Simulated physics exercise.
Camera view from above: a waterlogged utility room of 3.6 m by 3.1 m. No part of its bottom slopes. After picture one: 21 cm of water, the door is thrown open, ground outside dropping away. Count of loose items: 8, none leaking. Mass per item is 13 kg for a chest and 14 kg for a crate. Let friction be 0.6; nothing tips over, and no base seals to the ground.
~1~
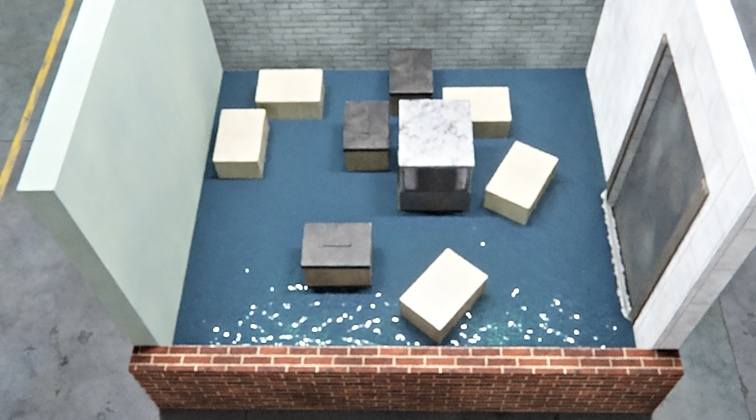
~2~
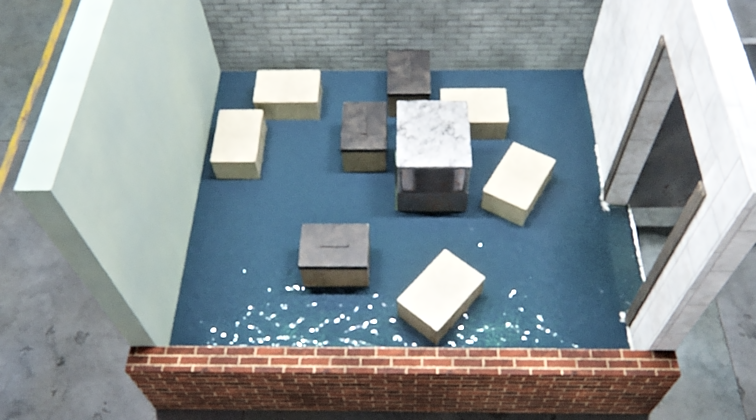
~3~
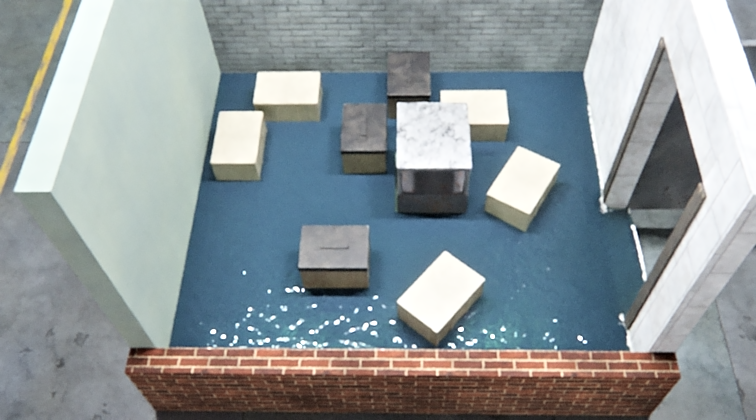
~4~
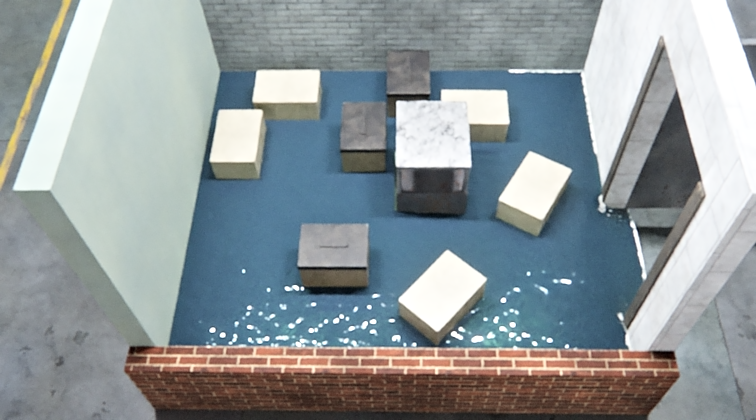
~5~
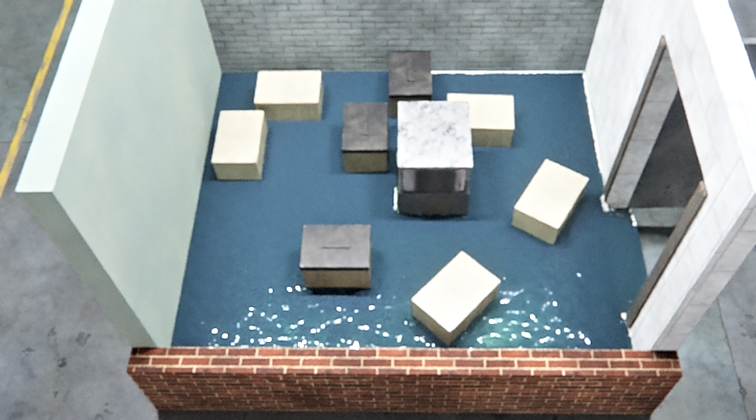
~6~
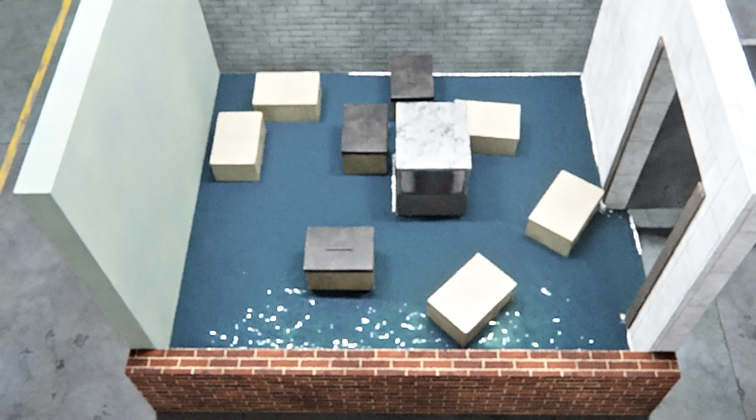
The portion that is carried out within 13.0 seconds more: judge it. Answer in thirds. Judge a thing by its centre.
The share is between one third and two thirds.
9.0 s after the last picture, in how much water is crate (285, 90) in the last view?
Roughly 11 cm.
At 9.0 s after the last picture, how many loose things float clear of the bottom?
I get 4.
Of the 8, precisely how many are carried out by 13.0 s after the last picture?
That comes to 5 in all.
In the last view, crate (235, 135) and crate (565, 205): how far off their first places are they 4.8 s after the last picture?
The first is 20 cm off, the second is washed out.
Then, 1.0 s after the last picture 1 of 8 are out; 7 afloat.
Then, 4.8 s after the last picture 3 of 8 are out; 5 afloat.
Then, 9.0 s after the last picture 4 of 8 are out; 4 afloat.
Then, 13.0 s after the last picture 5 of 8 are out; 3 afloat.
